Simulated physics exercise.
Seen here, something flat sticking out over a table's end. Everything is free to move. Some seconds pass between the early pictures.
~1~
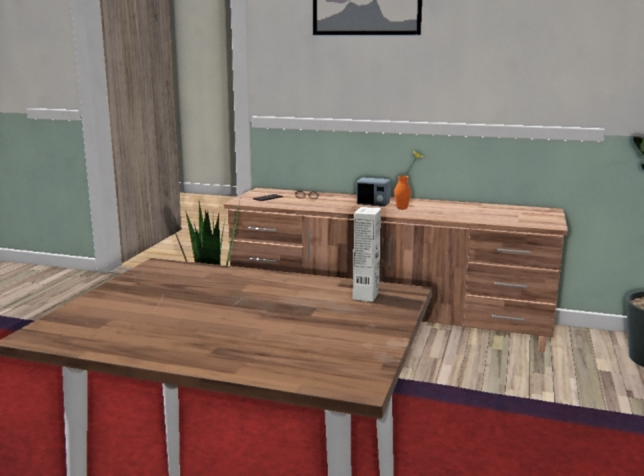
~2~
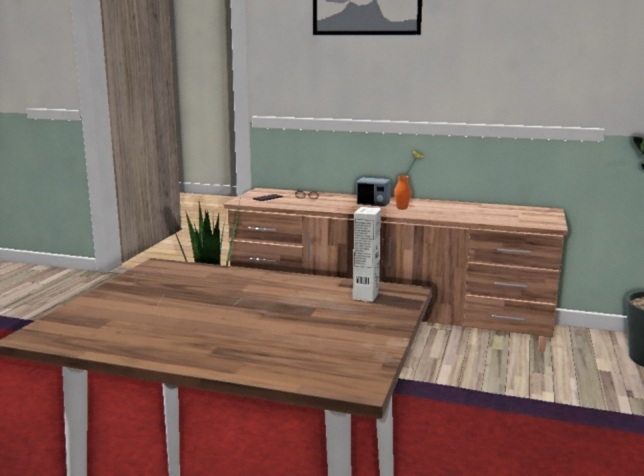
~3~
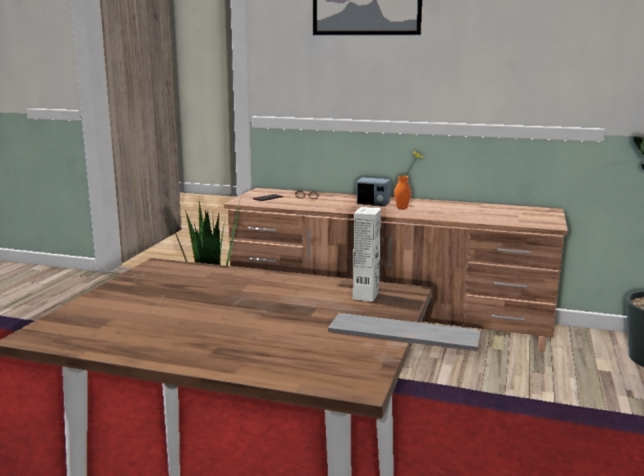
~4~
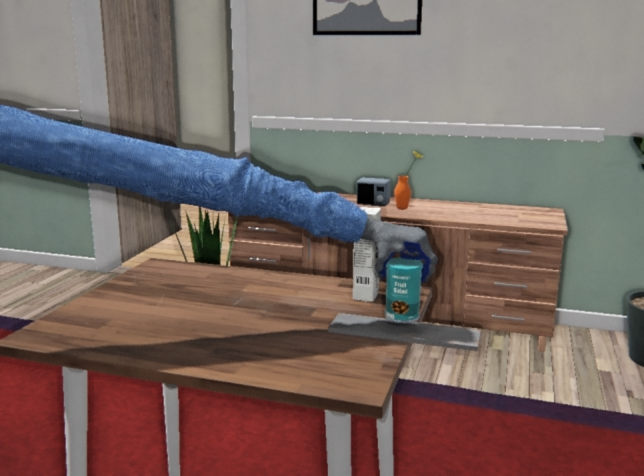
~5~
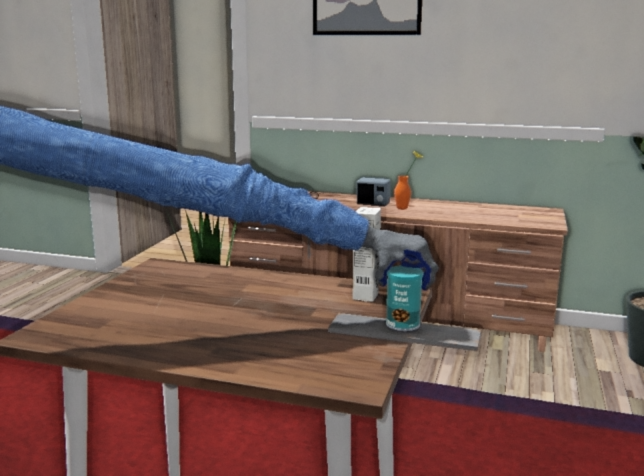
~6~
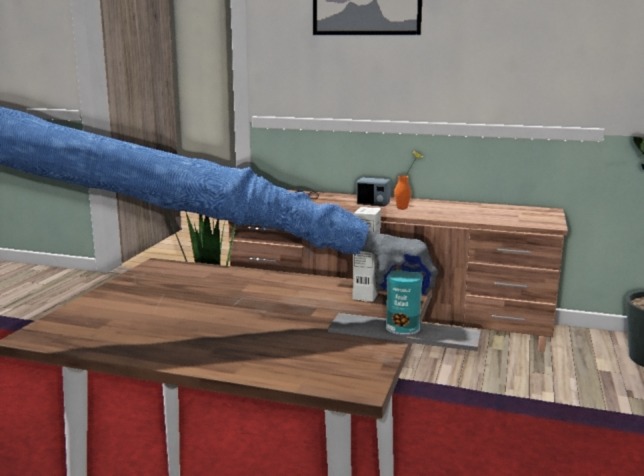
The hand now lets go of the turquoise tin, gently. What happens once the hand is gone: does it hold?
In the end the board holds.
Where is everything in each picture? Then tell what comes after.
In the first picture, the last thing is not in view yet; white carton (367, 254).
In the second picture, the last thing is not in view yet; white carton (367, 254).
In the third picture, the last thing is not in view yet; white carton (367, 254).
The fourth picture shows on its way; turquoise tin (403, 290); white carton (367, 254).
The fifth picture shows on its way; turquoise tin (404, 298); white carton (367, 254).
The sixth picture shows set down, still held; turquoise tin (404, 302); white carton (367, 254).
Then, 0.40 s on from there, no change.
Then, 0.80 s on from there, turquoise tin resting near (404, 302).
In the end, all 3 unmoved. At the end, from the last picture's camera, turquoise tin near (404, 302). The board keeps its balance.
